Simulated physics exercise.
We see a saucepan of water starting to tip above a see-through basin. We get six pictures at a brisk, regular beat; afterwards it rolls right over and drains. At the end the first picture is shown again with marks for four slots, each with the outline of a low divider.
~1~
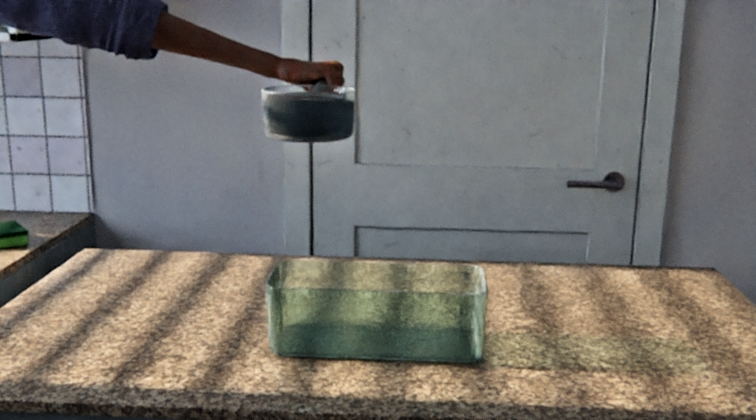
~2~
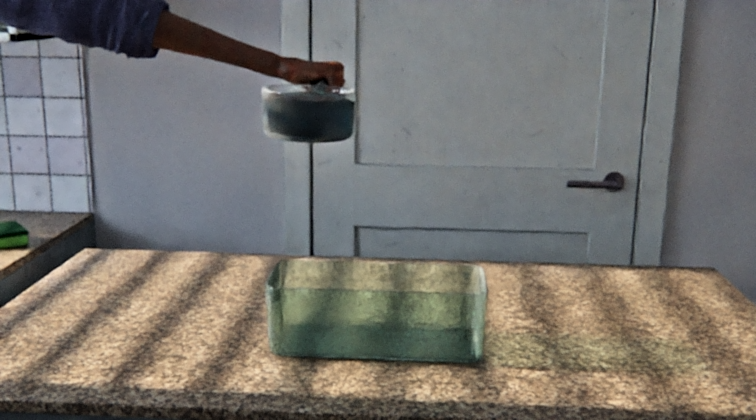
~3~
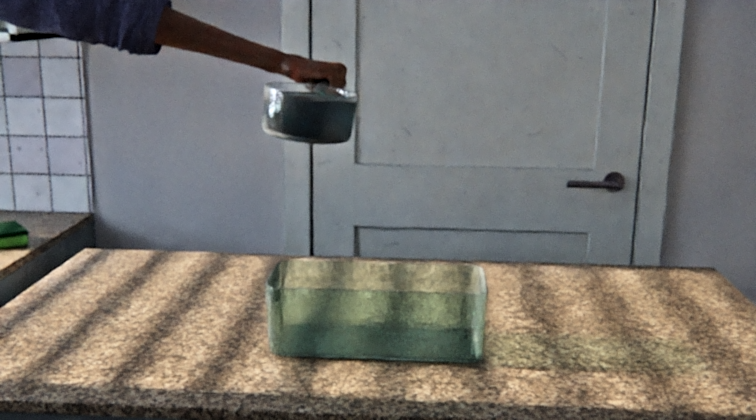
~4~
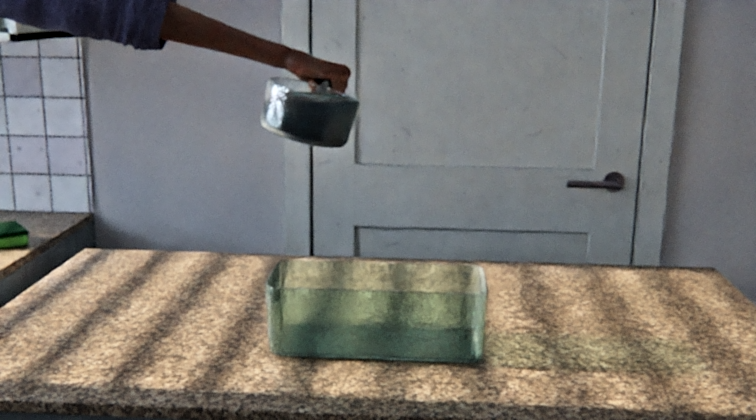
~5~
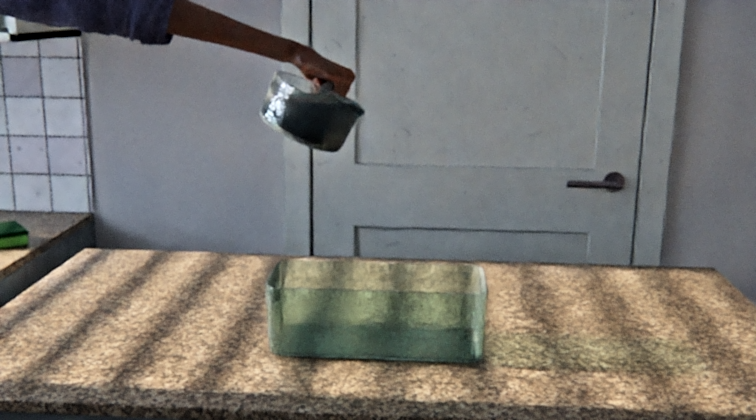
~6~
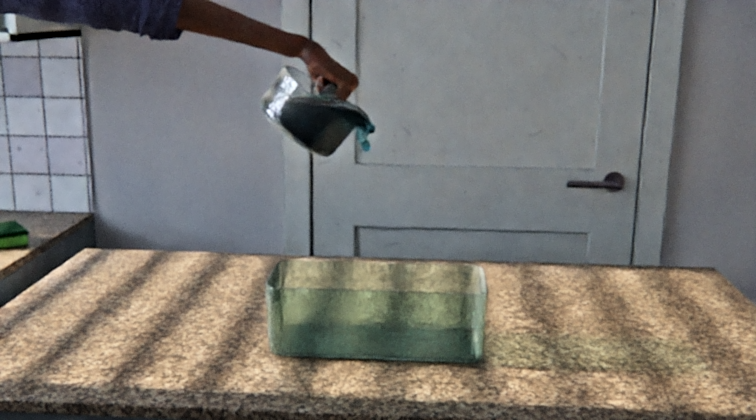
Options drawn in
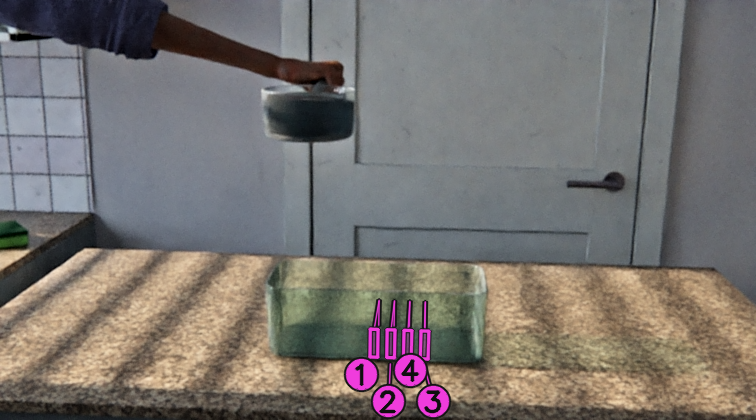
A saucepan of water, held upright by a hand above a see-through basin on a speckled counter, tilts gradually to the right as the hand turns it, and bluish water comes over its lower right lip.
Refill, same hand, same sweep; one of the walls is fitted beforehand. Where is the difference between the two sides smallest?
4 is best.
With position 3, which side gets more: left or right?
The left one.
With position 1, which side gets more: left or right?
More ends on the right.
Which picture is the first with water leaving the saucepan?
Picture 5.
In magenta, 1 at (373, 362); 2 at (390, 363); 3 at (424, 364); 4 at (407, 364).
With 1, about 9 % ends left of the wall and 88 % right of it; 3 % is lost outside.
With 2, about 25 % ends left of the wall and 73 % right of it; 3 % is lost outside.
With 3, about 75 % ends left of the wall and 21 % right of it; 4 % is lost outside.
With 4, about 45 % ends left of the wall and 52 % right of it; 3 % is lost outside.
